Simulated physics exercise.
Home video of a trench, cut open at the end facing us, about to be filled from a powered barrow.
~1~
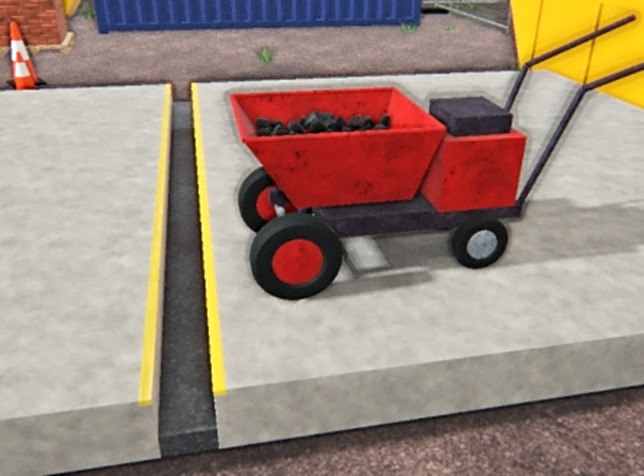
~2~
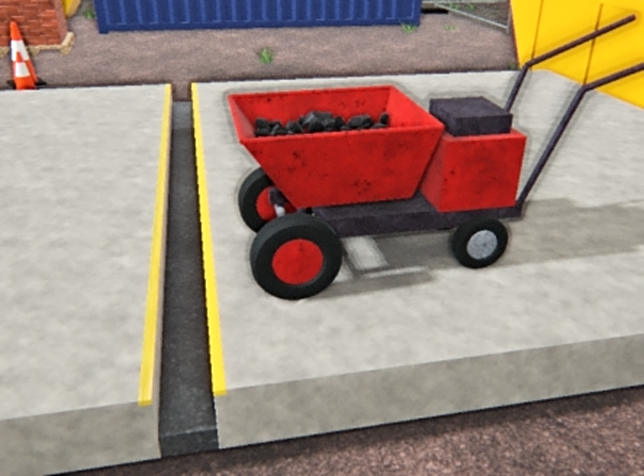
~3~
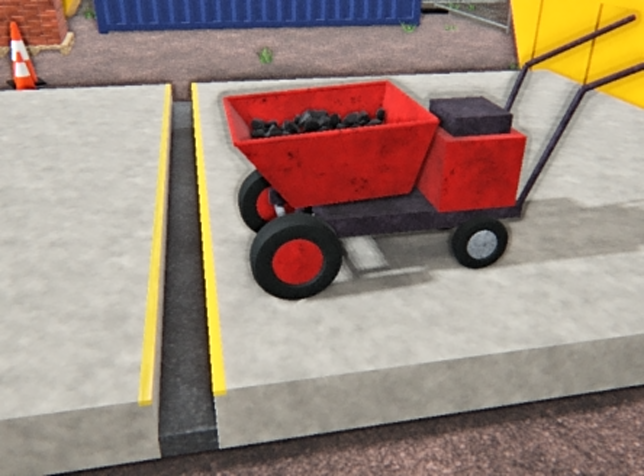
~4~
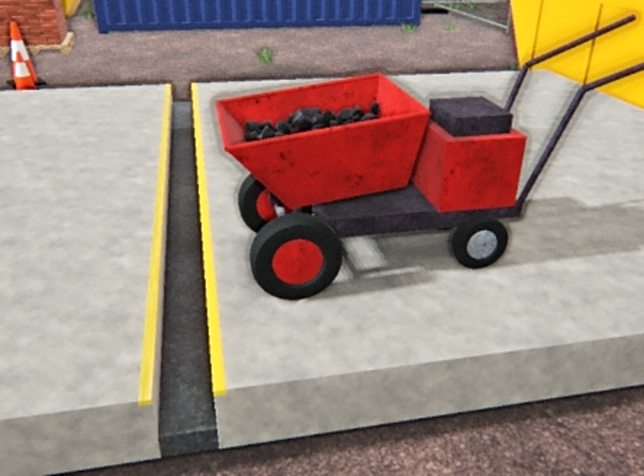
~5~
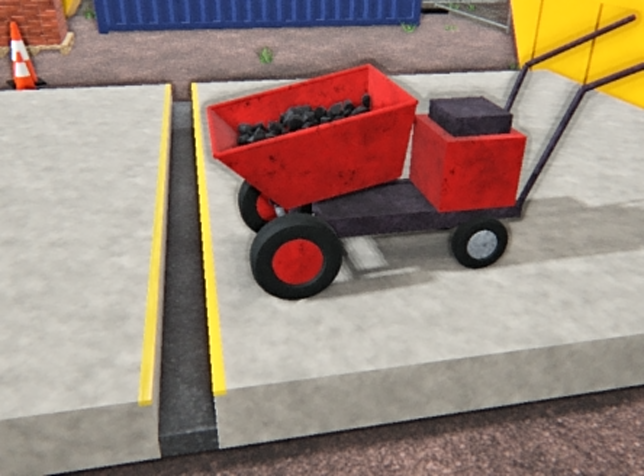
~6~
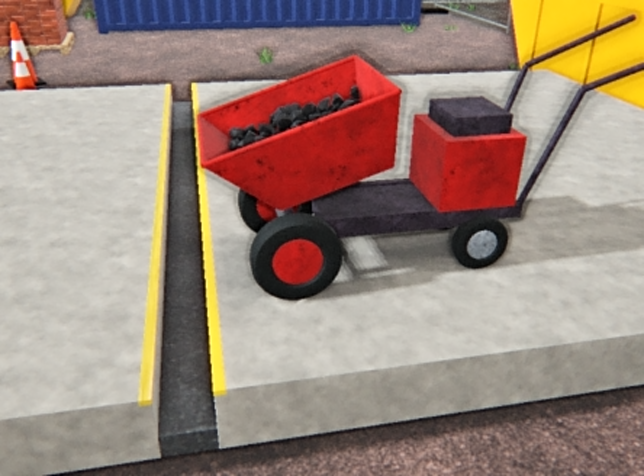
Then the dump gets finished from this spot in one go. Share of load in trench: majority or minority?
The greater part of the load will drop clear of the trench.
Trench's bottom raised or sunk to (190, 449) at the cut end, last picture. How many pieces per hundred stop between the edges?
It would be close to 10 percent.
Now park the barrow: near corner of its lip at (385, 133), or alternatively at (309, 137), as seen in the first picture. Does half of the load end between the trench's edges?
Initially shy of half, next past the halfway mark.
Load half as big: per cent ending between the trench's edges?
Close to 20 in a hundred.
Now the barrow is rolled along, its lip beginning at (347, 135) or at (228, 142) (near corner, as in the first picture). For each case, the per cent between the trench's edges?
About 50 percent at the first place and about 0 percent at the second.
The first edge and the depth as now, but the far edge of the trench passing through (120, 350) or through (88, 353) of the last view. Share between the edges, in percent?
First try: About 60 %; second try: About 80 %.
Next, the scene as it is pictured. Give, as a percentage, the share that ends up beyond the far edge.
It works out to roughly 65 percent.
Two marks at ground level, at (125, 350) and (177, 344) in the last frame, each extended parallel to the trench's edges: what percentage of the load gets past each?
Around 40 per cent for the first, around 70 per cent for the second.
Soon, skip tipped steeply; all in the skip.
A while on, skip tipped steeply; nearly all in the skip; a small part beyond it.
Towards the end, skip tipped right over; about half in the skip; about half beyond it; a stray few falling.
Finally, skip tipped right over; about a quarter in the skip; a small part in or heaped over the trench; about two thirds beyond it.
